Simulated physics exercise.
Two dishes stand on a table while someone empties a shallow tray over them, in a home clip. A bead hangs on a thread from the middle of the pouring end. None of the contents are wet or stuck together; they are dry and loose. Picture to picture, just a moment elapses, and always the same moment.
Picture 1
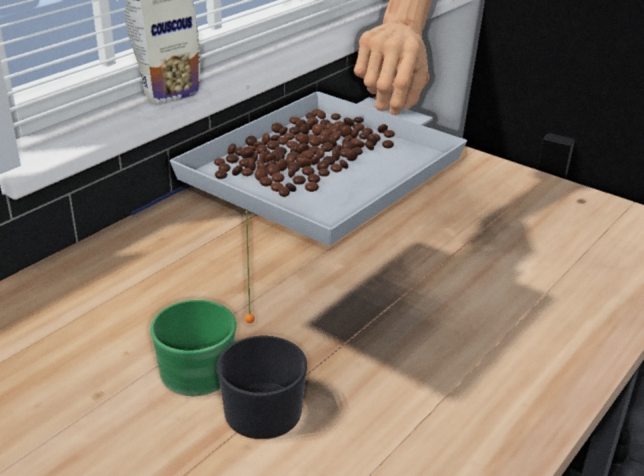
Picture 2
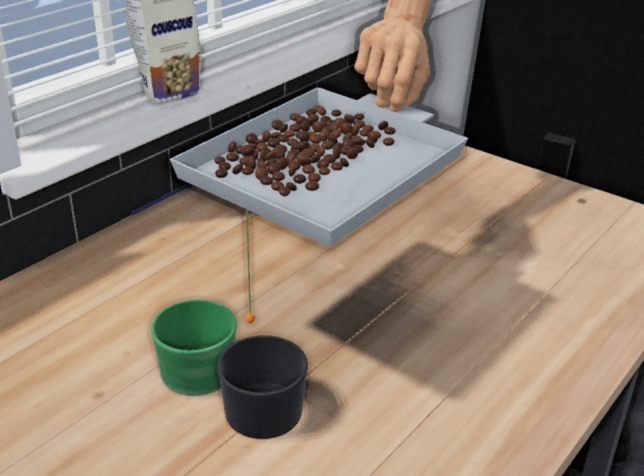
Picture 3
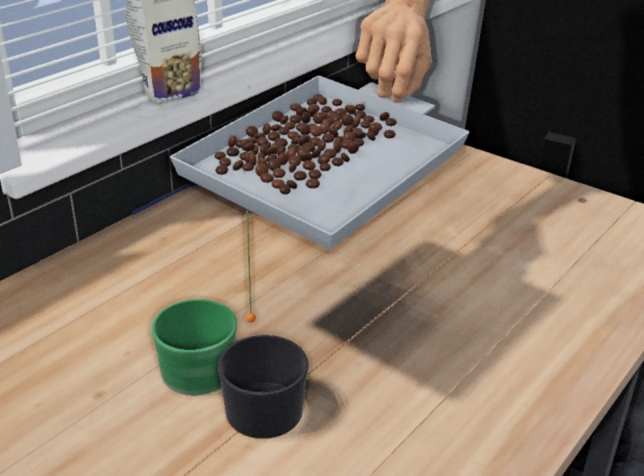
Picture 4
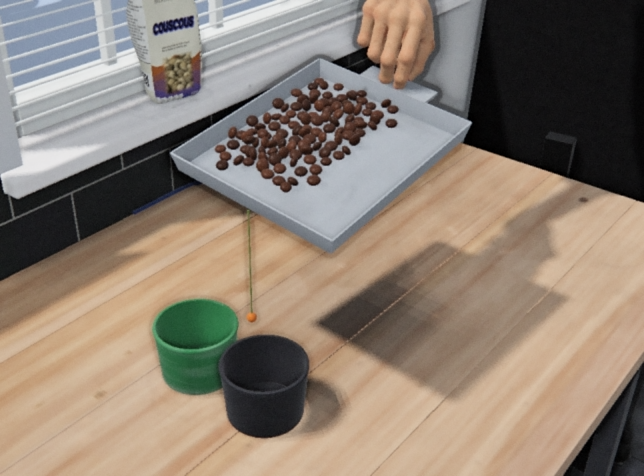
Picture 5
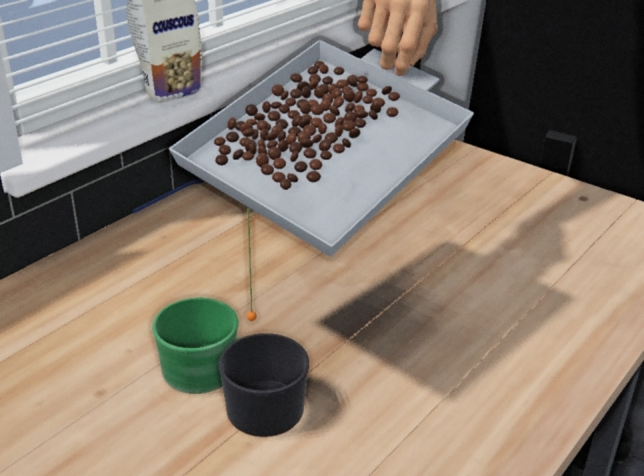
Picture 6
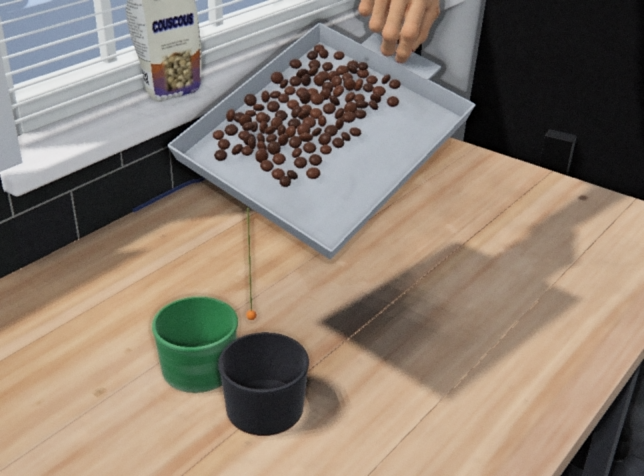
At first, a hand holds a shallow grey tray of brown chocolate drops level above a wooden table, where a green dish and a black dish stand. The hand then gradually tilts the tray, its far side rising and its right front corner lowest, while the drops stay clustered on it.
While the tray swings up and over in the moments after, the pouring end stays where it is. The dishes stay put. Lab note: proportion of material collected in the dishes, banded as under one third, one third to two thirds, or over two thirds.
The caught part does not reach a third.
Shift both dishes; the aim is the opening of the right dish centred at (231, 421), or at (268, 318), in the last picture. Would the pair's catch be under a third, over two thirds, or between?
In order of the places: Less than a third, then less than a third.
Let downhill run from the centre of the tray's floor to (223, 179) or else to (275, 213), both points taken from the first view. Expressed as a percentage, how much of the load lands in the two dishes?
20 %, give or take, and then 50 %.
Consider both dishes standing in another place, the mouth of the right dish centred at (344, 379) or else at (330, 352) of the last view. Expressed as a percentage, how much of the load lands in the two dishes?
Near 60 % and 60 %.
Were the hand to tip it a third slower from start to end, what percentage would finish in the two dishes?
Estimate: Around 20%.
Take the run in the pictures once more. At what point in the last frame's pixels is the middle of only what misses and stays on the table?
Around (340, 434).
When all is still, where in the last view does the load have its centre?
Near pixel (329, 434).
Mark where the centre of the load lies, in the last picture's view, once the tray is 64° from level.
(313, 216).
Just after the last frame, tray tipped steeply; almost all on the tray; just a few in the air.
A moment on, tray tipped past a quarter turn; roughly a quarter on the tray; about a tenth in the right dish; roughly half outside both; about a tenth in the air.
Further on, tray tipped past a quarter turn; about a tenth in the right dish; the larger part outside both.
When it is over, tray tipped past a quarter turn; about a tenth in the right dish; not one in the left dish; the larger part outside both.
